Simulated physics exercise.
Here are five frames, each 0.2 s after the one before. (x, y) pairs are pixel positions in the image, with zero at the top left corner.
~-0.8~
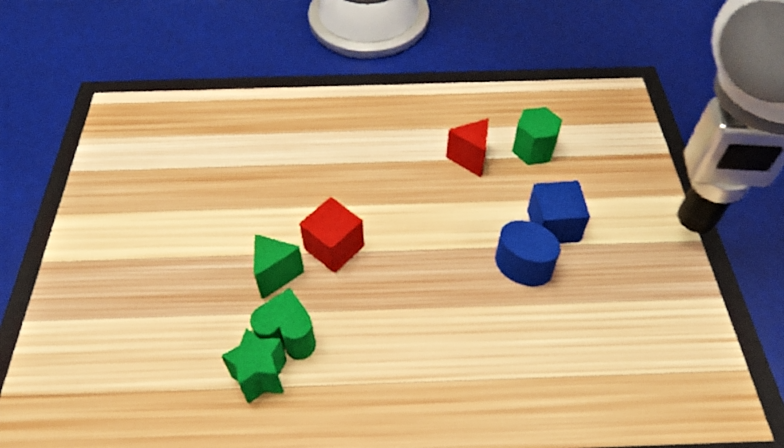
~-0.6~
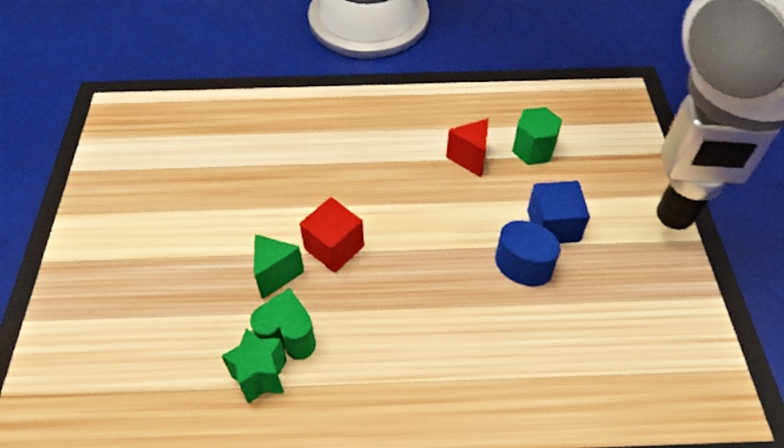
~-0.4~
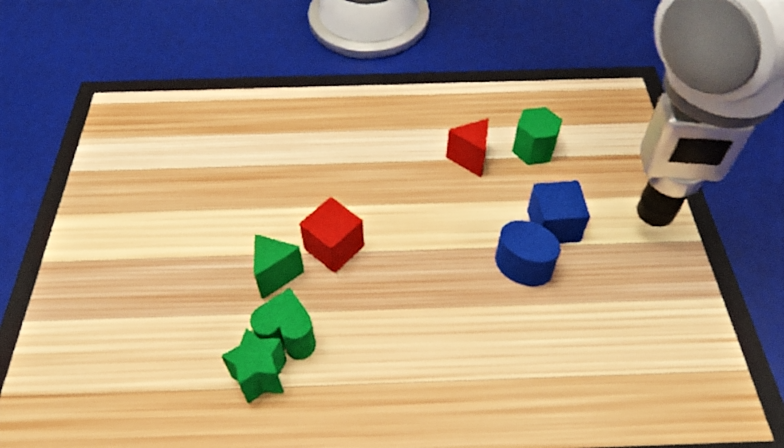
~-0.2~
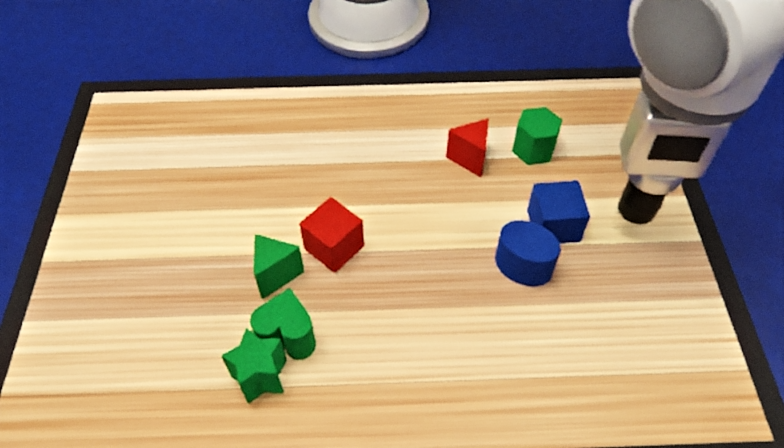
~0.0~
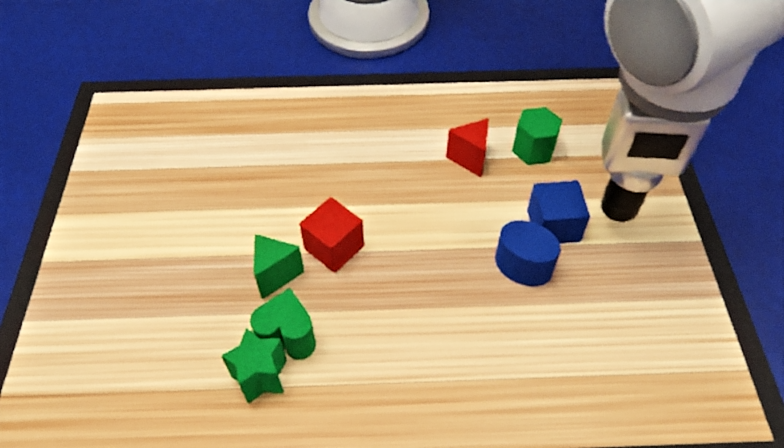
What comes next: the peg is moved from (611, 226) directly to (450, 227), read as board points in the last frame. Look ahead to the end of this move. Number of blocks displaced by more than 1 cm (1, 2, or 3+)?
There will be one block displaced.
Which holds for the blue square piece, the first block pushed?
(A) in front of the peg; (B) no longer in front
A (in front of the peg)
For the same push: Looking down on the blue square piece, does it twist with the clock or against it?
Viewed from the top, it goes clockwise.
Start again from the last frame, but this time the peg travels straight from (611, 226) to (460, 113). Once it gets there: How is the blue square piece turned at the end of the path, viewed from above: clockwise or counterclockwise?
If we look at it from overhead, the blue square piece pivots counter-clockwise.
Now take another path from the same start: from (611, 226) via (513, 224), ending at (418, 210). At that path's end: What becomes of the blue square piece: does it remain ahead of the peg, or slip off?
Still in front.
On the path given first. One third of the way, peg at (562, 209); blue square piece at (522, 197).
Two thirds of the way, peg at (507, 209); blue square piece at (467, 192), turned 25° clockwise.
At the end, peg at (452, 209); blue elliptical block not moved; blue square piece at (413, 186), turned 45° clockwise.
